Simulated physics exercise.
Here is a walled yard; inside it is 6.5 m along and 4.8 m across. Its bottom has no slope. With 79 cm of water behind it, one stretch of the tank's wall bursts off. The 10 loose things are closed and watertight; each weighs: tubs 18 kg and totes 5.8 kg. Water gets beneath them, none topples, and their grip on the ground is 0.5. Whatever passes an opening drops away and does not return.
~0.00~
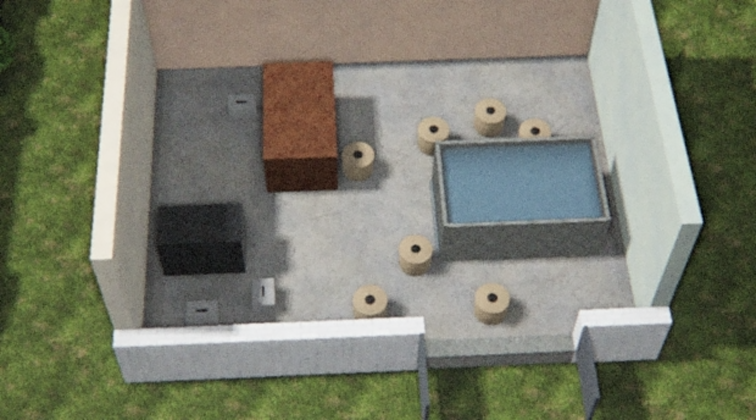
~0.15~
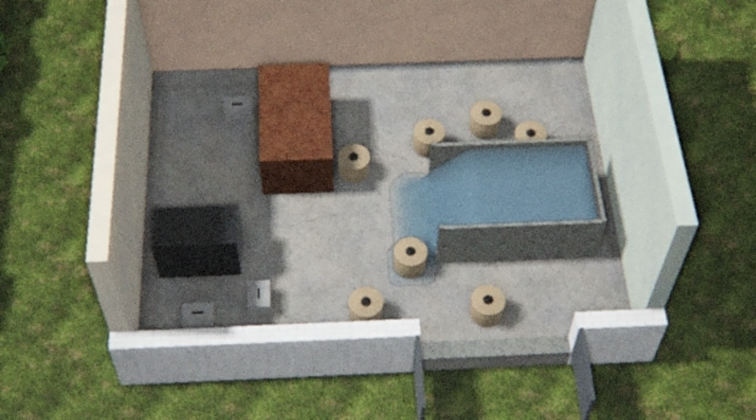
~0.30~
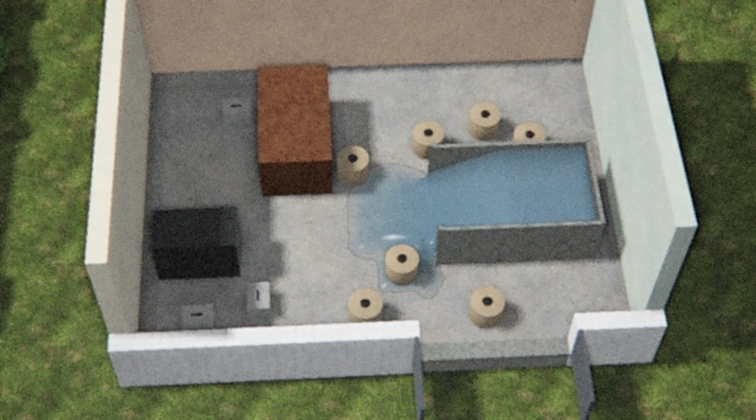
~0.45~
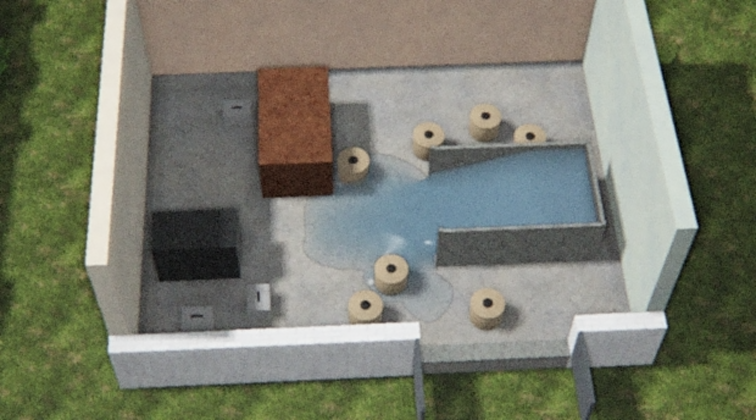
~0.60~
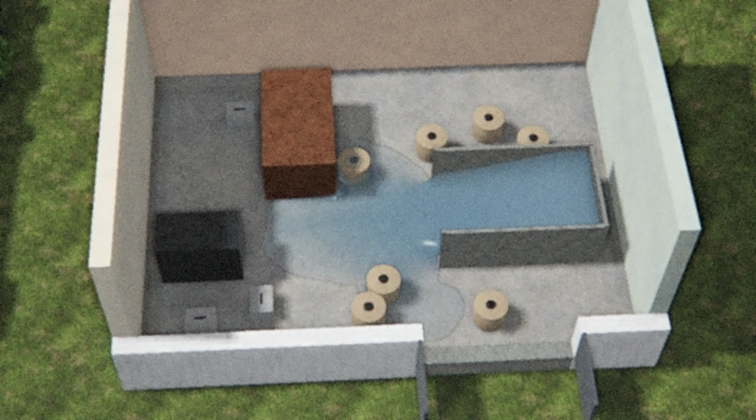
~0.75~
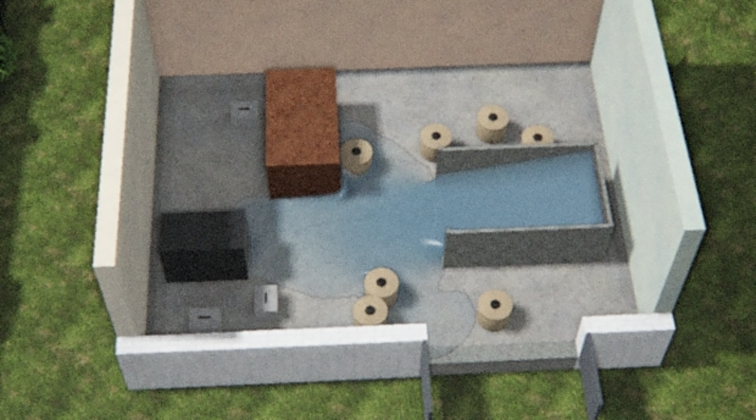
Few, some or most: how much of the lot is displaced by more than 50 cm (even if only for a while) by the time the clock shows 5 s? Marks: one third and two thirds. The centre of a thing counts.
It is between one and two thirds.
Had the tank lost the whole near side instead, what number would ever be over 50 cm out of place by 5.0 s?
In that case 1 of them.
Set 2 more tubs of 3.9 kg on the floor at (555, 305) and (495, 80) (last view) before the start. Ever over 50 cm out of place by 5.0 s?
In turn: Under, past it.
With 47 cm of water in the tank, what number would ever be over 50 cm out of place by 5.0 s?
Then 4.
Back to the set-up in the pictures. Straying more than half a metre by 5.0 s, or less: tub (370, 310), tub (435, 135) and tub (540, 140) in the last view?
In turn: Past it, under, short of it.
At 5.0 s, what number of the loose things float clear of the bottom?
4 of them.
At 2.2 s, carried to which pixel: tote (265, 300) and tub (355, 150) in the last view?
Near (171, 306) and (397, 63).
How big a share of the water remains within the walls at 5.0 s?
About 98 per cent.
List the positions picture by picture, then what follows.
In the first frame, a tub at (416, 249), on the bottom; a tub at (358, 155), on the bottom; 2.7 m2 under water; 0 of 10 have shifted.
In the second frame, a tub at (411, 251), on the bottom; a tub at (354, 157) rests on the ground; water covers 3.5 m2; 0 of 10 have shifted.
In the third frame, a tub at (402, 259), on the bottom, 15 cm from its start; a tub at (353, 159), on the bottom; 4.5 m2 under water; 1 of 10 have shifted.
In the fourth frame, a tub at (391, 269) rests on the ground, 35 cm from its start; a tub at (353, 160), on the bottom; 5.8 m2 under water; 1 of 10 have shifted.
In the fifth frame, a tub at (384, 279), on the bottom, 55 cm from its start; a tub at (354, 160), on the bottom, 4 cm from its start; 7.3 m2 under water; 1 of 10 have shifted.
In the sixth frame, a tub at (382, 283) rests on the ground, 65 cm from its start; a tub at (357, 152), on the bottom, 17 cm from its start; water covers 8.8 m2; 3 of 10 have shifted.
After 1.1 s 2 of 10 are over 50 cm from their spots; 0 afloat.
After 2.2 s 5 of 10 are over 50 cm from their spots; 2 afloat.
After 3.5 s 3 of 10 are over 50 cm from their spots; 4 afloat.
After 5.0 s 6 of 10 are over 50 cm from their spots, and 6 have been at some point; 4 afloat.
